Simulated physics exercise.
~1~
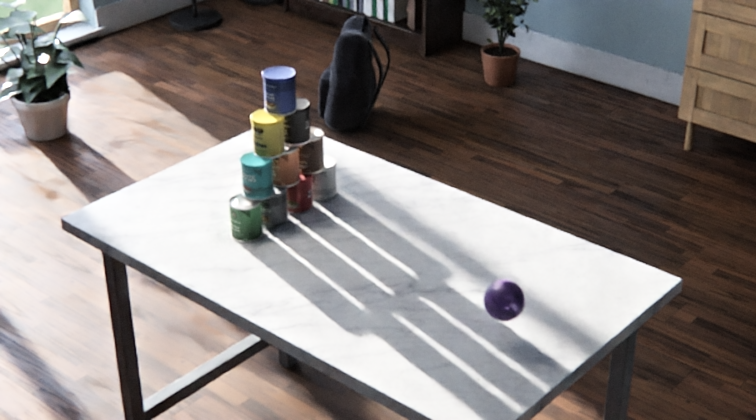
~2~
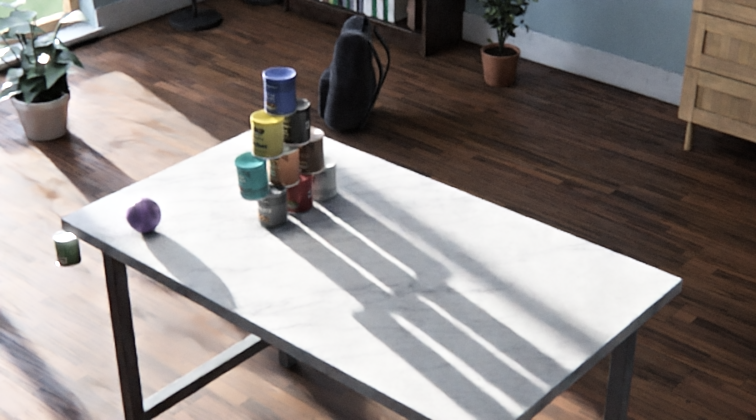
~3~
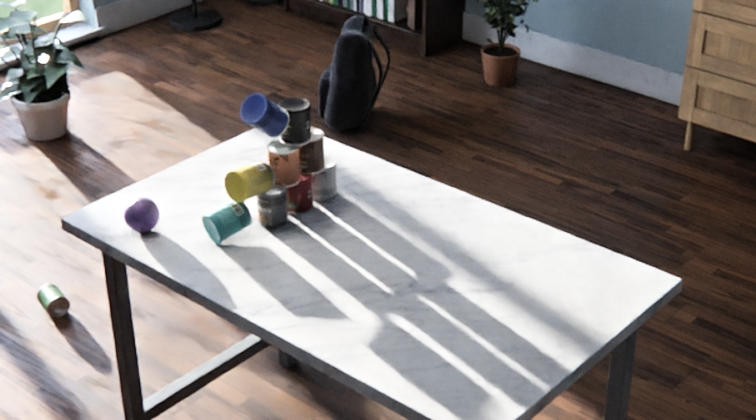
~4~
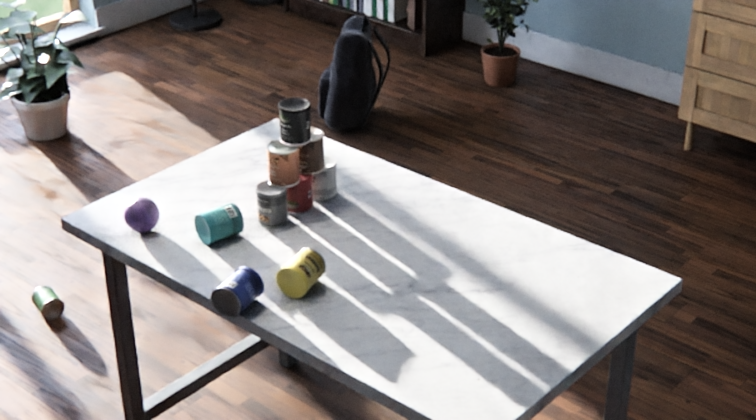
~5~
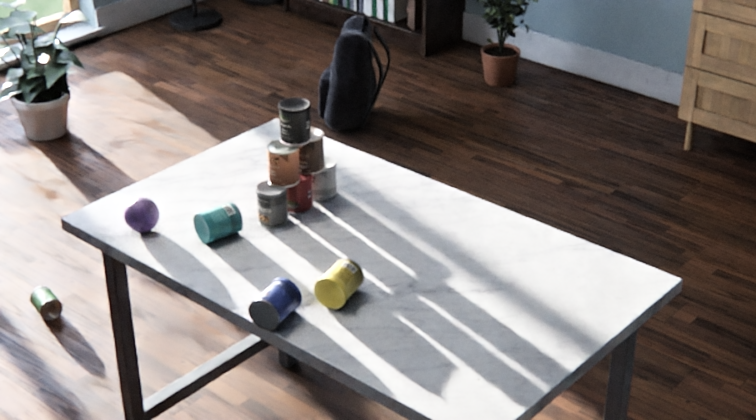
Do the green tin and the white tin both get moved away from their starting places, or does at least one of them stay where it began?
At least one stays, because the white tin keeps its place in the pile. The green tin is knocked off the table and ends up on the floor.
At the start, a purple ball flies left above a pale table toward a stacked pile of colourful tins. It strikes the near side of the pile and ends up near the left corner, while the green tin shoots off the table's left edge. The turquoise tin tips over, and the yellow and blue tins come tumbling down after it. The green tin lies on its side on the wooden floor, and the blue and yellow tins roll right along the front of the table. At the end, three toppled tins lie near the ball, and the rest of the pile still stands.
